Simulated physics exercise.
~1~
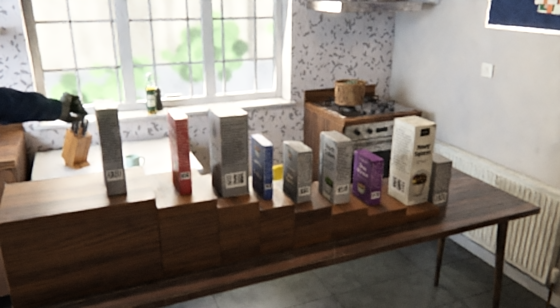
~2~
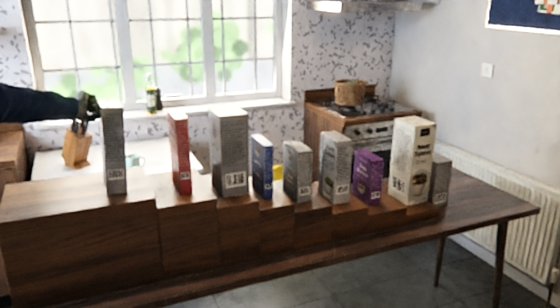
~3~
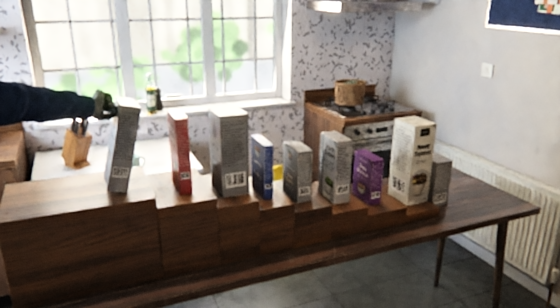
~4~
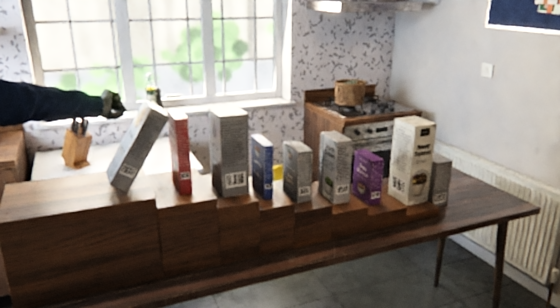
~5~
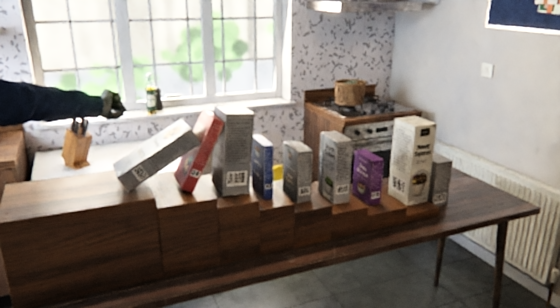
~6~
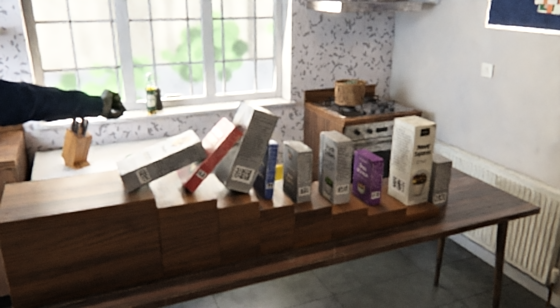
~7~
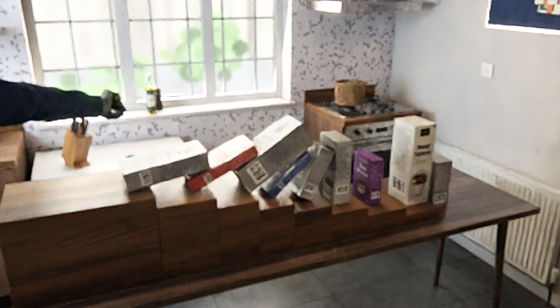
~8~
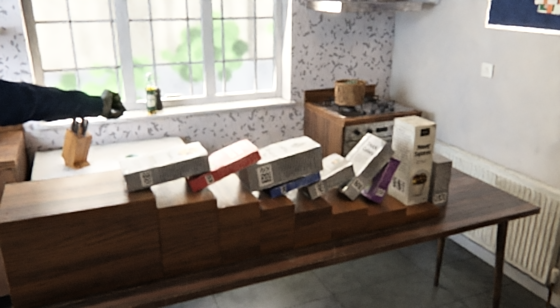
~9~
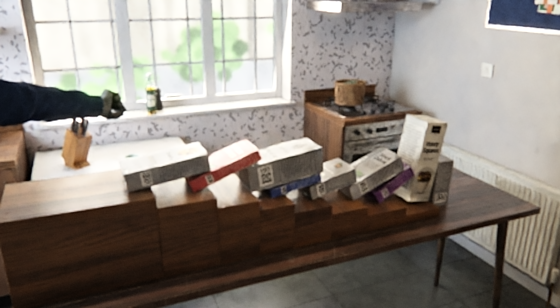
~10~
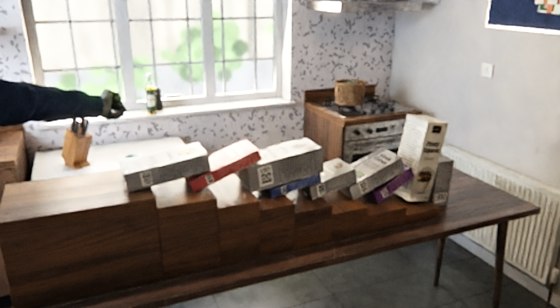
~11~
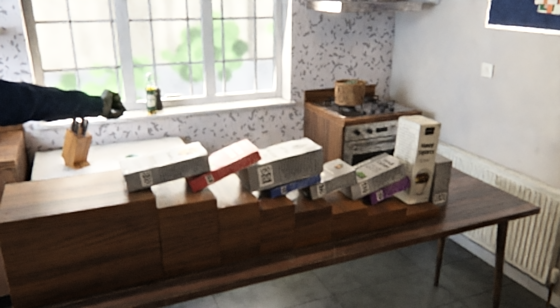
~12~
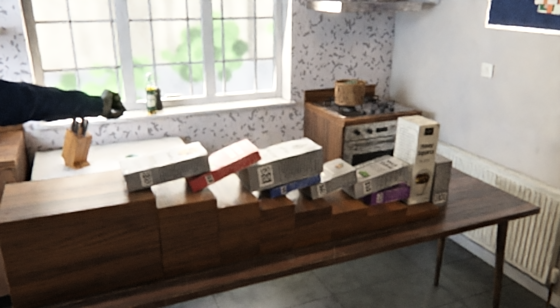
A dark-sleeved arm tipped the first grey box at the left end of a row on low wooden steps, and the boxes toppled rightward one after another, including the red, blue and purple ones, until only the last two stayed standing.
